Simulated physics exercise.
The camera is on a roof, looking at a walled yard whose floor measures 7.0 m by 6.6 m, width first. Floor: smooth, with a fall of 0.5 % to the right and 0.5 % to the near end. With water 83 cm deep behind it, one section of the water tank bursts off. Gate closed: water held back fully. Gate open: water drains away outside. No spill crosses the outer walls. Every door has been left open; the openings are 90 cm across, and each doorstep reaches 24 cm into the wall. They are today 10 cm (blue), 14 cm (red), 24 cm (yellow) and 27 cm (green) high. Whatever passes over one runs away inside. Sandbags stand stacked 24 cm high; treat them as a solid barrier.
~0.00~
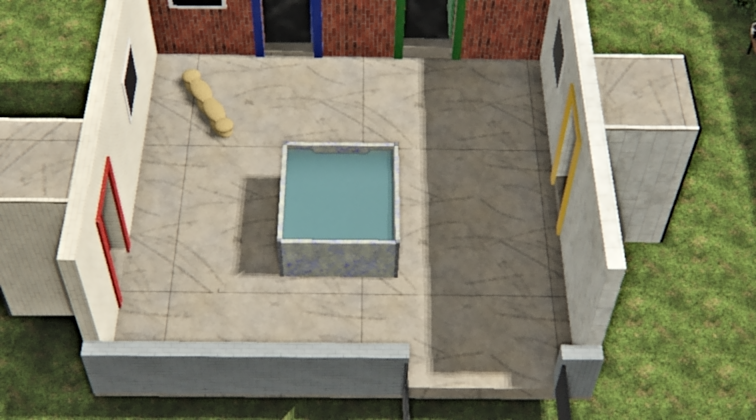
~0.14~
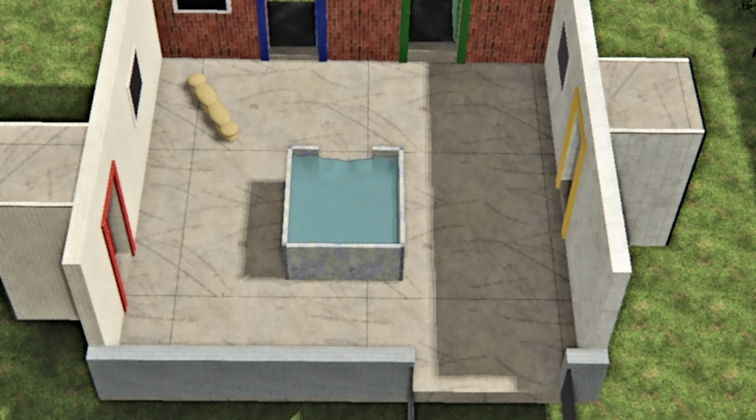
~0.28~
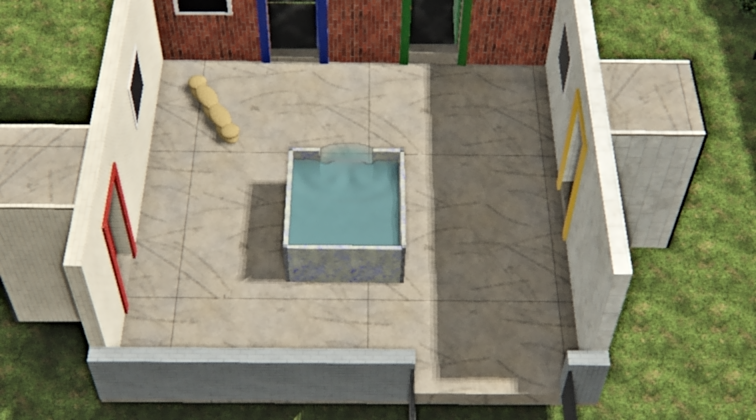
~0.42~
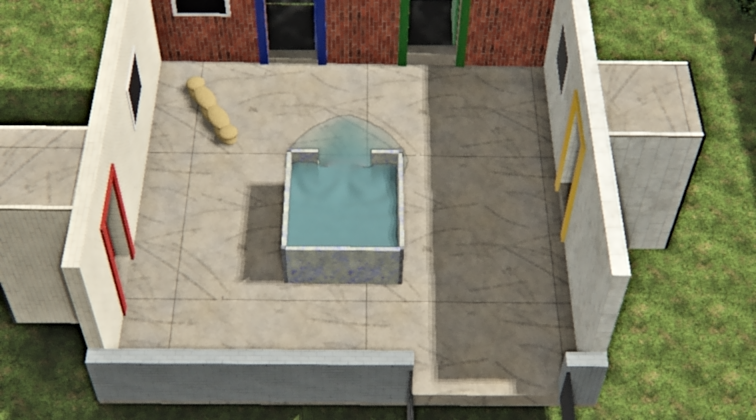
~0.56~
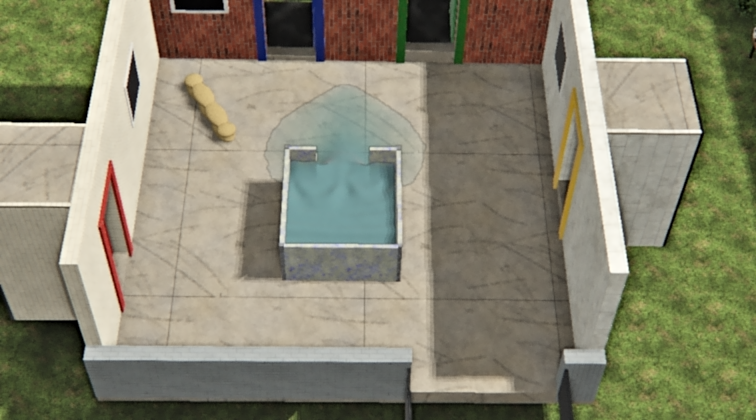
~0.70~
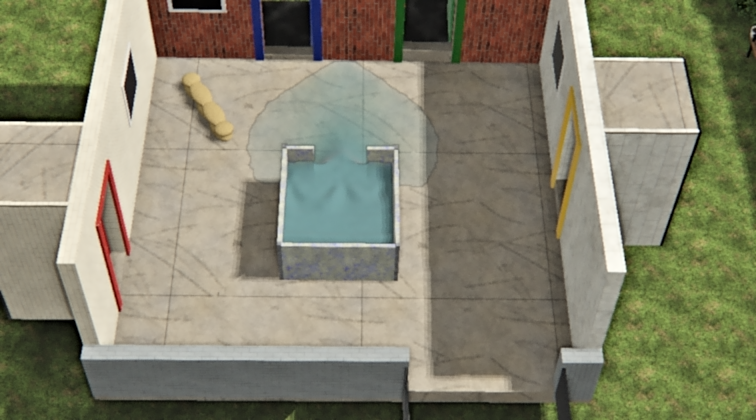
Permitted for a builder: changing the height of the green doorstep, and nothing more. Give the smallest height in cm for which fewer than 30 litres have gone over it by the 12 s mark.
About 16 cm.
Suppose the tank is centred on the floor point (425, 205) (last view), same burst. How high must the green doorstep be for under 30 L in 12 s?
At least some 31 centimetres tall.
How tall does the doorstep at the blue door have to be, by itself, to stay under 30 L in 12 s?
At blue, about 21 cm.
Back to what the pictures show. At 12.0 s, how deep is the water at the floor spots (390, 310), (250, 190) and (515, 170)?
Close to 5, 4 and 5 cm, one after the other.
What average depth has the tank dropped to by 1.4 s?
Average depth: Approx. 55 cm.
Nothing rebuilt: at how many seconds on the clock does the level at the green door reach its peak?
Around 1.6 seconds.
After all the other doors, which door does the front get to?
It's the red door.
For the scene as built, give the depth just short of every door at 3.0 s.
Depth (cm): Blue 19 / red 0 / yellow 1 / green 16.
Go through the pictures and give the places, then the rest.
The first frame shows still water, 83 cm deep, in the water tank at (340, 194); the green door at (430, 18) is dry.
In the second frame, water pours out on the far side and has run 0.3 m, to a hidden place; about 13 cm deep outside, 83 cm at the back.
In the third frame, the gap is on the far side, the front 0.9 m out at (339, 146); the back of the water tank holds 83 cm.
In the fourth frame, the gap is on the far side, the front 1.5 m out at (338, 119); the back of the water tank holds 81 cm.
In the fifth frame, the gap is on the far side, the front 2.2 m out at (340, 89); the back of the water tank holds 72 cm.
In the sixth frame, water pours out on the far side and has run 2.8 m, to (339, 64); about 4 cm deep outside, 71 cm at the back; 1.0 m in a straight line remain to the green door at (430, 21).
After 1.4 s water covers 25 % of the floor, deepest (46 cm) near (343, 180); 23 cm at the green door, 0 litres in over its 27 cm doorstep.
After 3.0 s water covers 35 % of the floor, deepest (30 cm) near (343, 180); 16 cm at the green door, 0 litres in over its 27 cm doorstep.
After 12.0 s water covers 95 % of the floor, deepest (9 cm) near (535, 96); 5 cm at the green door, 0 litres in over its 27 cm doorstep.
At the green door as built, the water arrived by 1.1 s and peaked near 26 cm at 1.6 s.
With a doorstep of 13 cm, 55 litres would have come in within the 12 s; with 17.5 cm, 20 litres. So under 30 litres takes about 16 cm.
